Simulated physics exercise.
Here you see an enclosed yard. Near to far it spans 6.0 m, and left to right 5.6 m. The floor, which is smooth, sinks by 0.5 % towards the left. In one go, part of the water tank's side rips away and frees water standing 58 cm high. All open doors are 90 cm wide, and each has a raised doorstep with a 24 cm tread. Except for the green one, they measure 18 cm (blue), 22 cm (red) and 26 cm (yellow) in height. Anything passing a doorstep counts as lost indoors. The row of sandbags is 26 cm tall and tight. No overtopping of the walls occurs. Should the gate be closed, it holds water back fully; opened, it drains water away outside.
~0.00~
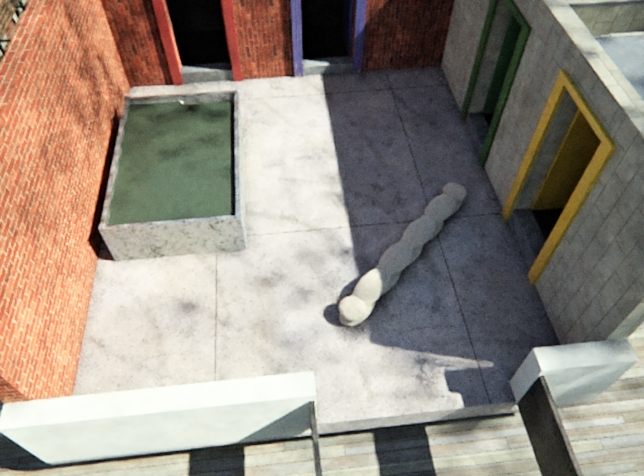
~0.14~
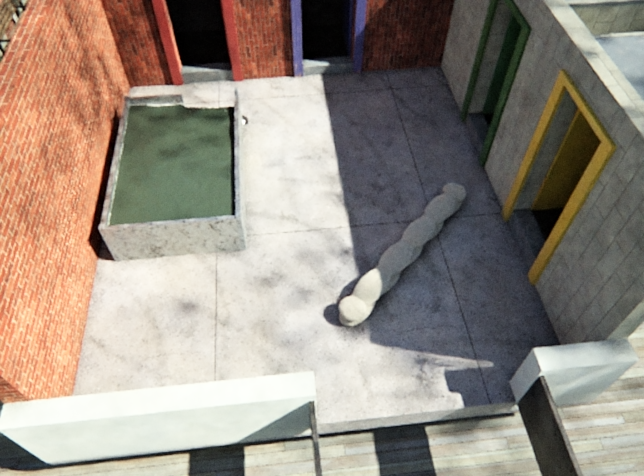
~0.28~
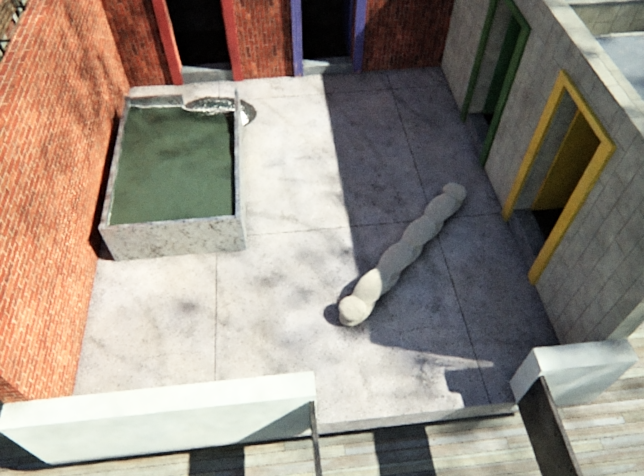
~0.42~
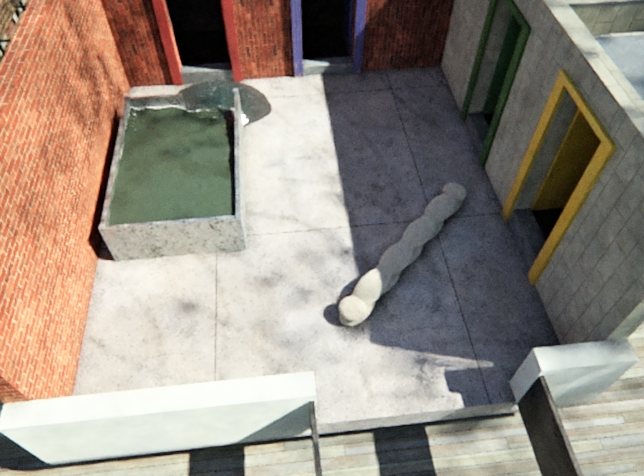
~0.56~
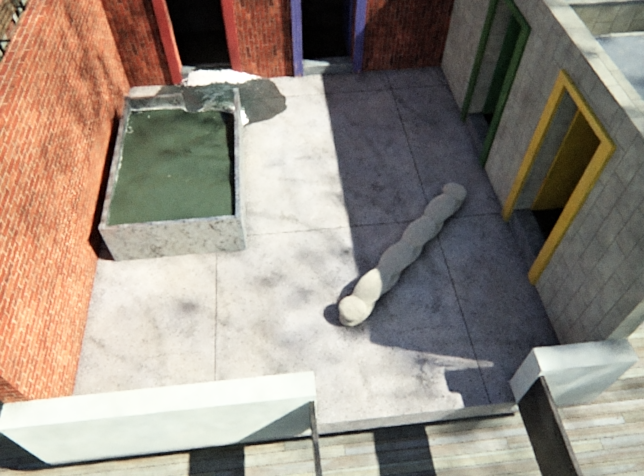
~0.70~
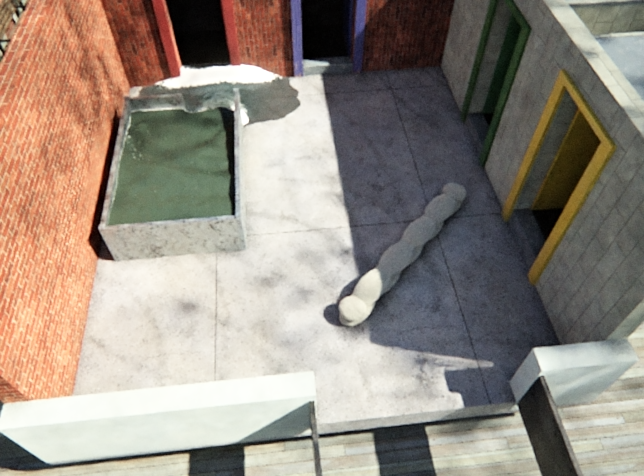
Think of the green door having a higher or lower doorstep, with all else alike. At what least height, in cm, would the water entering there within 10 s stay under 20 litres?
At about 7 cm.
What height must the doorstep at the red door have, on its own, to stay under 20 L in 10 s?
At the red door you'd want roughly 32 cm.
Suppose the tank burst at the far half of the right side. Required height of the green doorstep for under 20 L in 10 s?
Some 18 centimetres.
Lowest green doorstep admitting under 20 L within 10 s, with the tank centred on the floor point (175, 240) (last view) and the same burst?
Then about 7.0 centimetres at the least.
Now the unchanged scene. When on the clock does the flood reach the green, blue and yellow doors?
Arrival: Green 2.6 s, blue 1.0 s, yellow 3.8 s.
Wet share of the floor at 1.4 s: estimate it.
Approximately 15 % of it.
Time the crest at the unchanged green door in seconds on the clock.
3.6 s.
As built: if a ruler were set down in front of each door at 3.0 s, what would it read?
Door by door, in centimetres - green 9, blue 10, red 30, yellow 0.
After 1.4 s water covers 15 % of the floor, deepest (38 cm) near (223, 83); it has not reached the green door.
After 3.0 s water covers 35 % of the floor, deepest (32 cm) near (213, 83); 9 cm at the green door, 0 litres in over its 19 cm doorstep.
After 10.0 s water covers 95 % of the floor, deepest (14 cm) near (131, 89); 8 cm at the green door, 0 litres in over its 19 cm doorstep.
At the green door as built, the water arrived by 2.7 s and peaked near 11 cm at 3.6 s.
Run again over the same 10 s with other heights there, 30 litres in over 6 cm, 10 litres over 8 cm. The limit of 20 litres is kept from about 7 cm up.
